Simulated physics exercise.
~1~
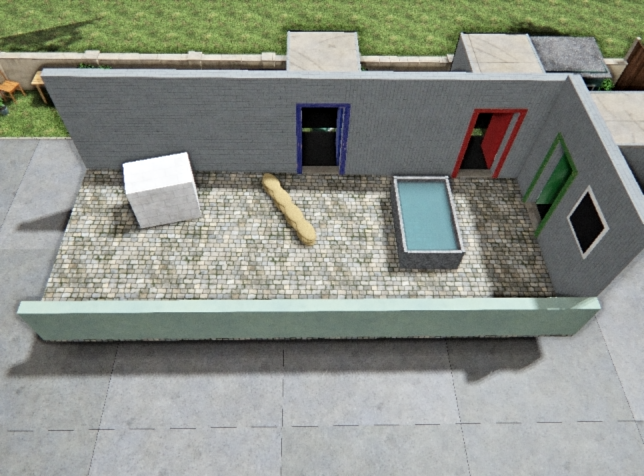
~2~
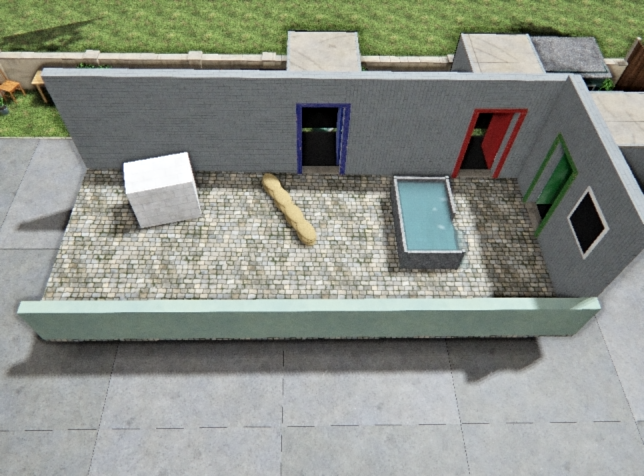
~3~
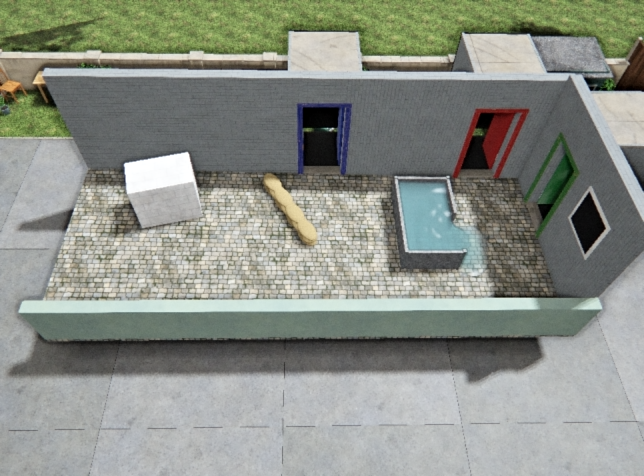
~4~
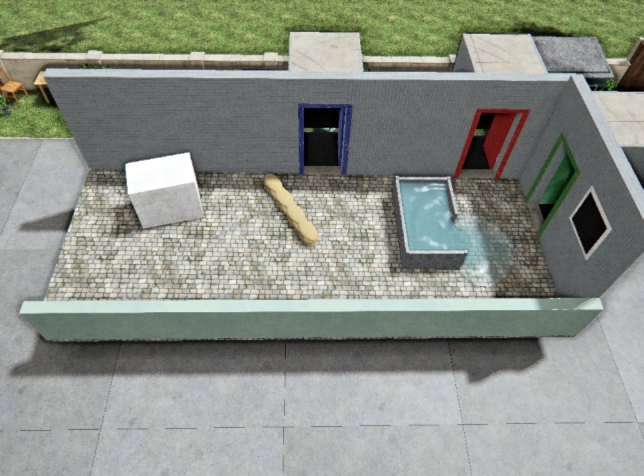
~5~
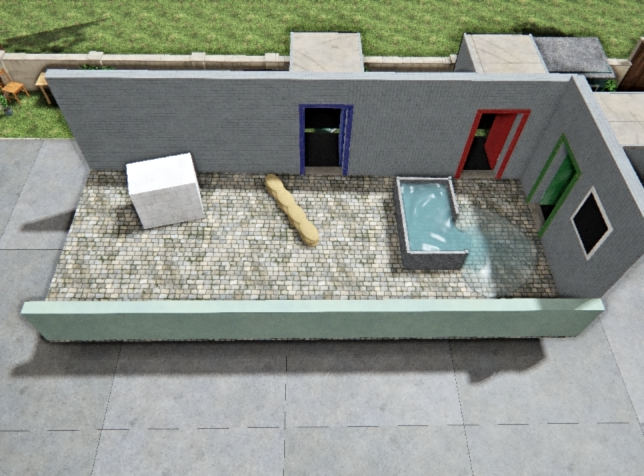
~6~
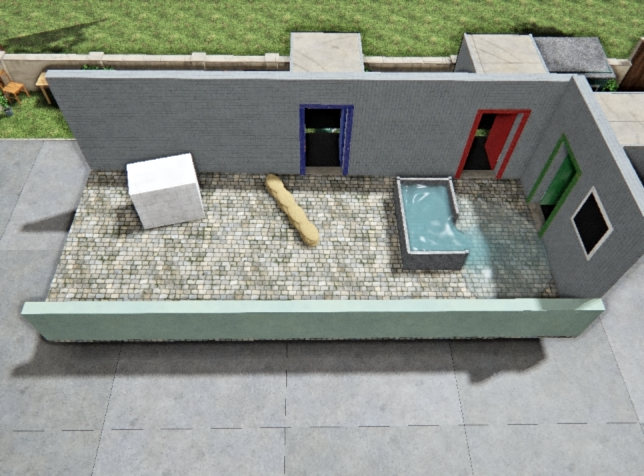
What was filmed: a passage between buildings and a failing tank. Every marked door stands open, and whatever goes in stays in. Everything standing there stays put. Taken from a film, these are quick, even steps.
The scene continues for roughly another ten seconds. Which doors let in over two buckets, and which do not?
My prediction: The green door ends up above the line; the red door ends up above the line; the blue door ends up at or below the line.
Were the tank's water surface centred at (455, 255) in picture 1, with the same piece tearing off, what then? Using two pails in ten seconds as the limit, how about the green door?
My take: Green overshoots the threshold.
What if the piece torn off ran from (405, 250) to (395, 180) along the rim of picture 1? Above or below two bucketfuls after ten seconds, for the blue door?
Result for the blue door: It ends up above.
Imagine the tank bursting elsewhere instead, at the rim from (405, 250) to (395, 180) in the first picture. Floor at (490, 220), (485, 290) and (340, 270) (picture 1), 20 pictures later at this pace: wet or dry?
In turn: Clear, free of water, flooded.
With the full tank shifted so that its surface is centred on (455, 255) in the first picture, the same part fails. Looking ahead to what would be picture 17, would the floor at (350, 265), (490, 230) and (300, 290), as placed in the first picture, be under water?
I'd say still dry for the first, swamped for the second and still dry for the third.
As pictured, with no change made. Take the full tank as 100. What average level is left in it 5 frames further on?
It comes to some 56 percent.
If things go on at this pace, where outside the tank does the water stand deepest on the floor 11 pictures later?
I'd put it around (557, 289).
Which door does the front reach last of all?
My pick is the blue-painted one.
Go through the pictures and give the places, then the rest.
The open tank at (427, 215) is whole and still, in the first picture.
Water pours out at (453, 242) and has run to a hidden place, in the second picture.
Water pours out at (453, 243) and has run to (479, 234), in the third picture.
Water pours out at (454, 244) and has run to (505, 239), in the fourth picture.
The front is at (532, 246), out from the gap at (455, 245), in the fifth picture.
The front is at (551, 272), out from the gap at (455, 245), in the sixth picture.
A moment on, water covers 15 % of the floor; the green door over two buckets in, the red door not reached, the blue door not reached.
Next, water covers 15 % of the floor; the green door over two buckets in, the red door wet at the sill, nothing in, the blue door not reached.
Then, water covers 25 % of the floor; the green door far over two buckets in, the red door under two buckets in, the blue door not reached.
Later, water covers 45 % of the floor; the green door far over two buckets in, the red door under two buckets in, the blue door not reached.
In the end, water covers 55 % of the floor; the green door far over two buckets in, the red door over two buckets in, the blue door wet at the sill, nothing in.
